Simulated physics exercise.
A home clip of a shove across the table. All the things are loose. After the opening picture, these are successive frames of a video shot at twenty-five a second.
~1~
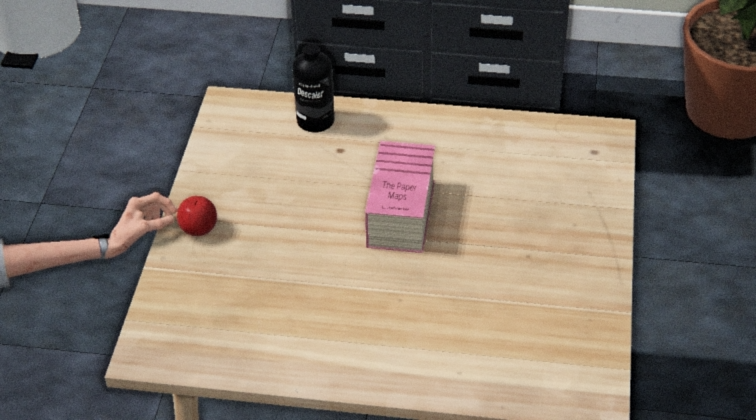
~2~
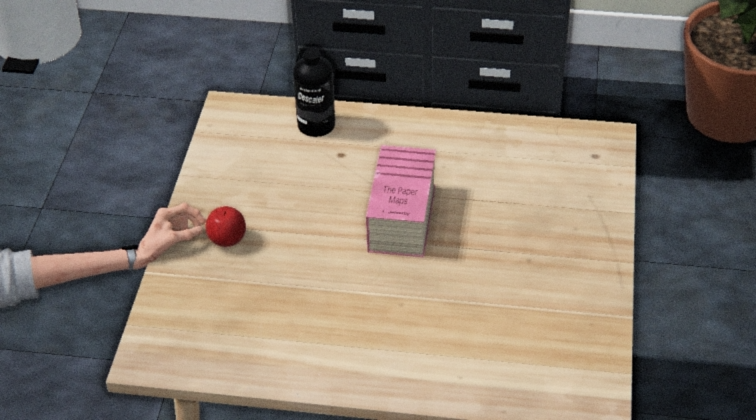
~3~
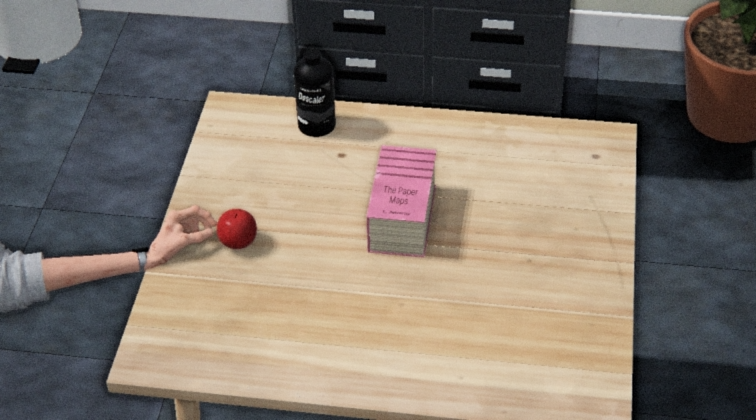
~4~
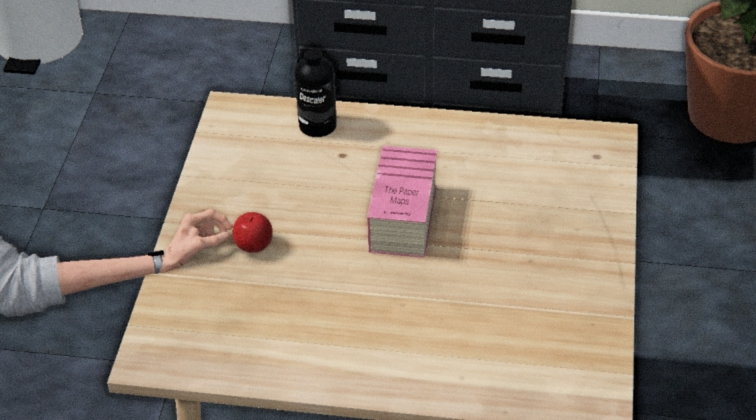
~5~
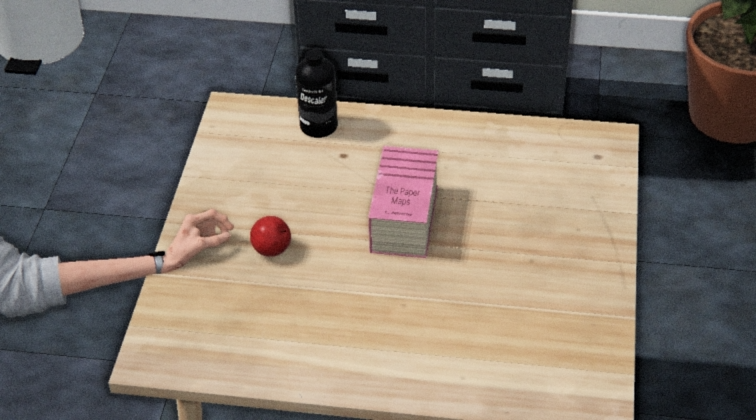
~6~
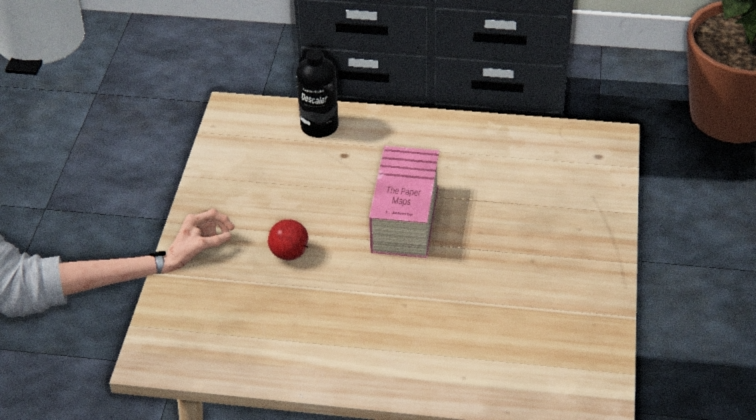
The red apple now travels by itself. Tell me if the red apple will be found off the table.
The red apple falls off the table.
Then, 0.30 s on from there, red apple shifted well along near (414, 267).
Then, 0.80 s on from there, red apple shifted well along near (616, 310).
Then, 1.20 s on from there, red apple now off the table.
In the end, off the table, red apple.
